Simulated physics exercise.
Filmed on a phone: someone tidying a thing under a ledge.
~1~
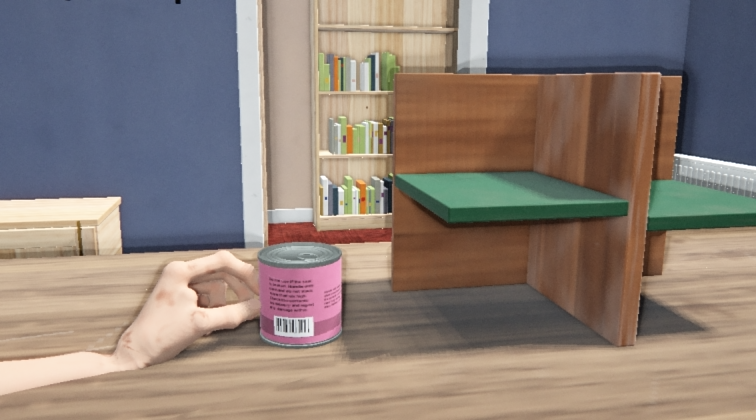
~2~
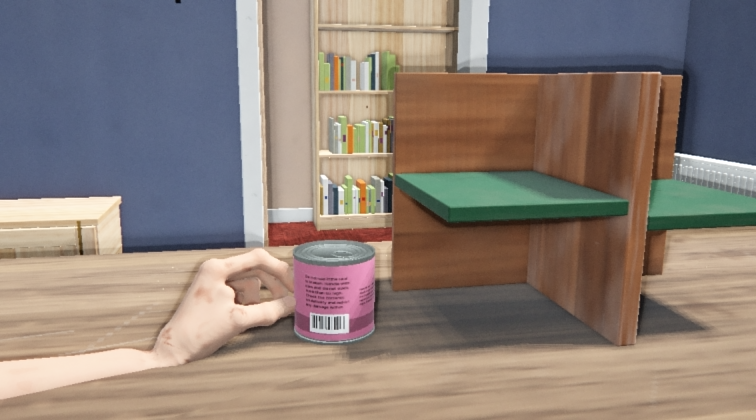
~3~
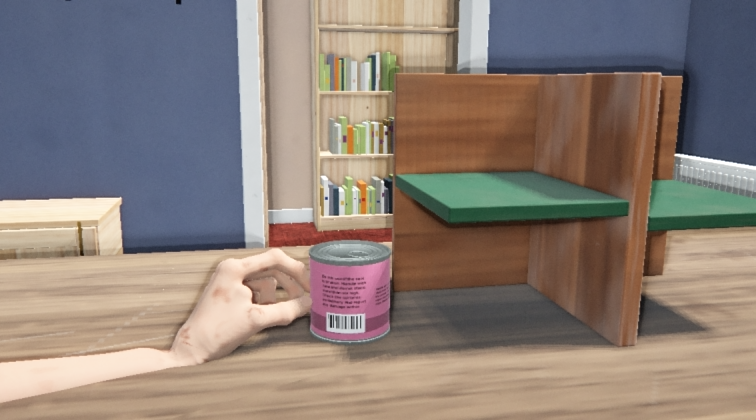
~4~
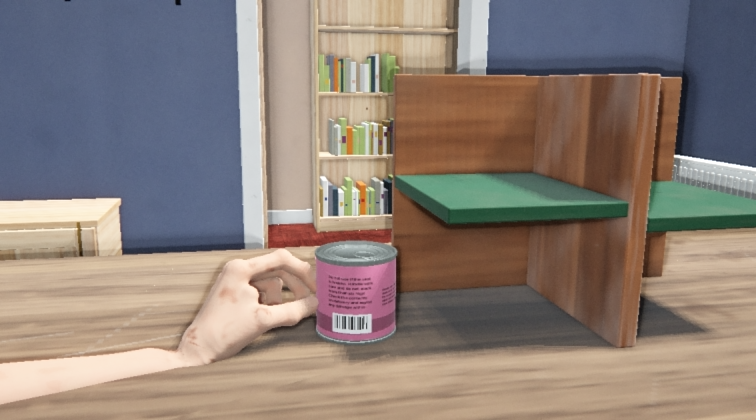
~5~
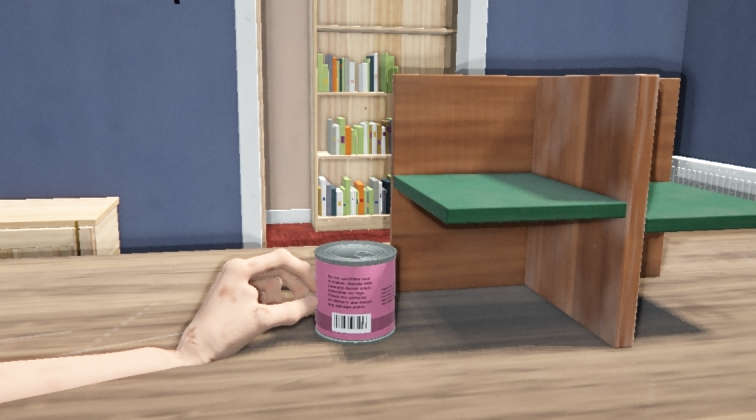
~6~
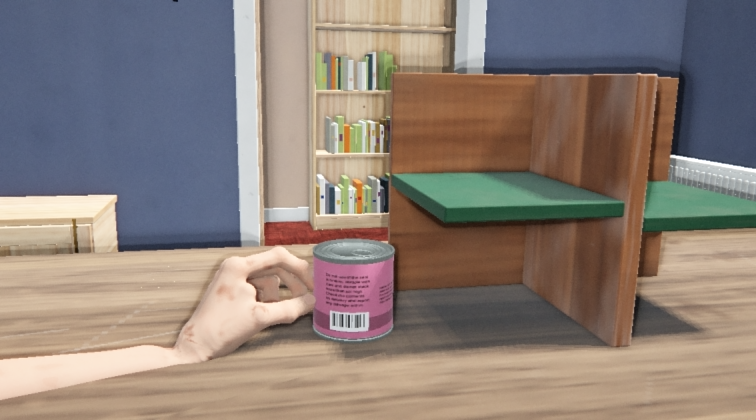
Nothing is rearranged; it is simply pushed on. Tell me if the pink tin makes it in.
Here the pink tin goes under.
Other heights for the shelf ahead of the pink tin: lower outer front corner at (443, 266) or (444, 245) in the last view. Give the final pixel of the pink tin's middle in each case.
It ends around (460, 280) and (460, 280).
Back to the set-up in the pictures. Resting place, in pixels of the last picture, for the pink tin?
At about (459, 283).
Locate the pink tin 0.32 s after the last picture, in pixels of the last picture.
Roughly at (389, 287).
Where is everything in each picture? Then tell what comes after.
Hand sliding it forward; pink tin (301, 293); shelf (580, 196), in the first frame.
Hand sliding it forward; pink tin (334, 290); shelf (580, 195), in the second frame.
Hand sliding it forward; pink tin (351, 290); shelf (580, 196), in the third frame.
Hand sliding it forward; pink tin (356, 290); shelf (580, 197), in the fourth frame.
Hand sliding it forward; pink tin (355, 290); shelf (578, 197), in the fifth frame.
Hand sliding it forward; pink tin (353, 288); shelf (576, 197), in the sixth frame.
Then, 0.32 s on from there, pink tin sliding up to the opening near (389, 286).
Then, 0.52 s on from there, pink tin part of the way in near (430, 285).
In the end, the pink tin slides in, near (460, 283).
